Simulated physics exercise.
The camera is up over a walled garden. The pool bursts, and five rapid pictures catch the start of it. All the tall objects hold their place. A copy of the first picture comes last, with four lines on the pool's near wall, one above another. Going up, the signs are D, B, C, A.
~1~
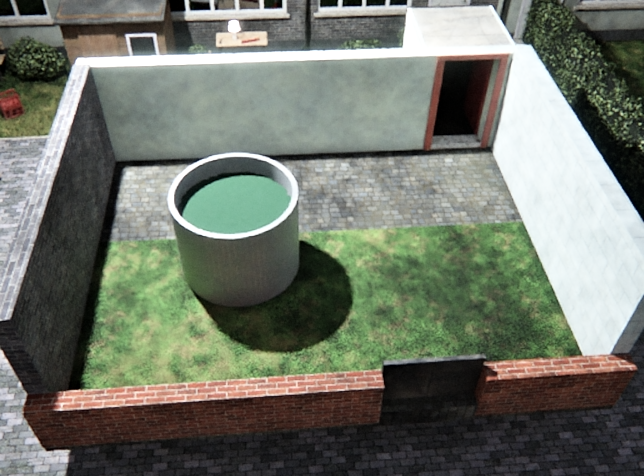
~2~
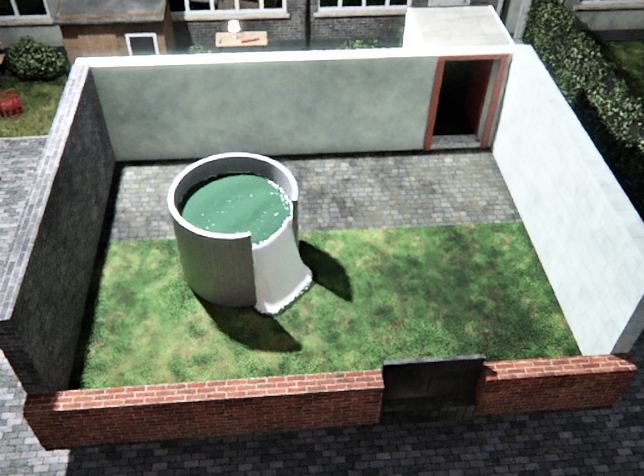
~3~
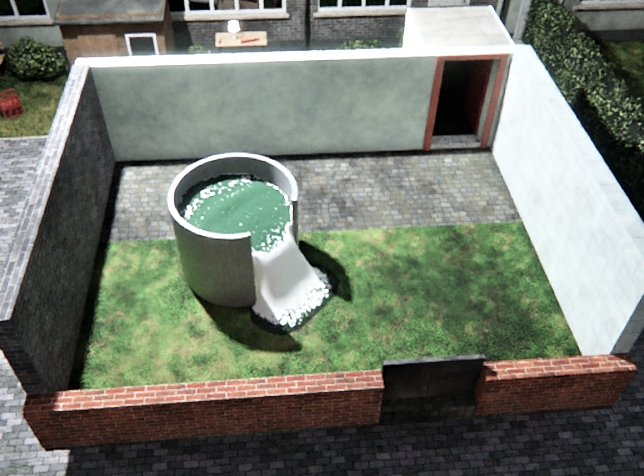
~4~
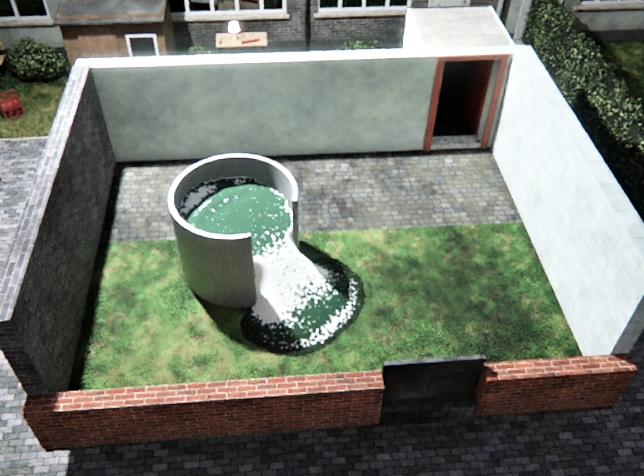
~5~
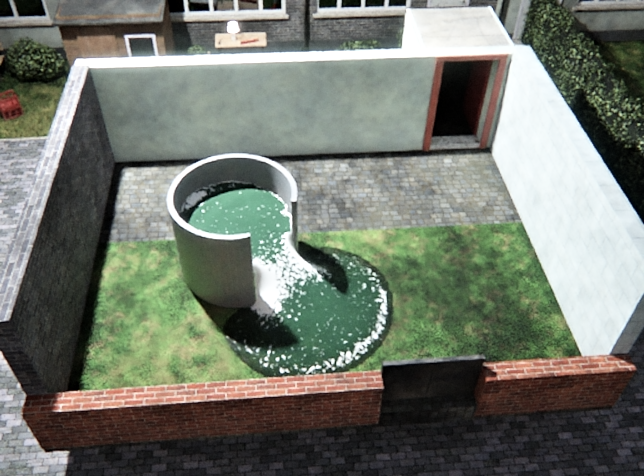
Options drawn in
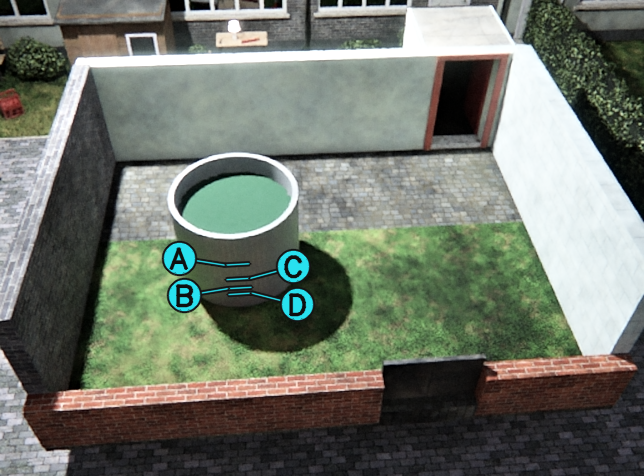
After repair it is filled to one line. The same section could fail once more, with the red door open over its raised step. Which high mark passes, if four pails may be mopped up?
A is the one.
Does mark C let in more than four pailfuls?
No, that is safe.
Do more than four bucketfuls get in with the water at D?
No, that is safe.
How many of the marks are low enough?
All of them.
On the marked copy, A at (236, 264); B at (239, 287); C at (238, 278); D at (240, 293); from the bottom up D, B, C, A.
With A, a bucket or two gets in.
With B, nothing gets over.
With C, nothing gets over.
With D, nothing gets over.
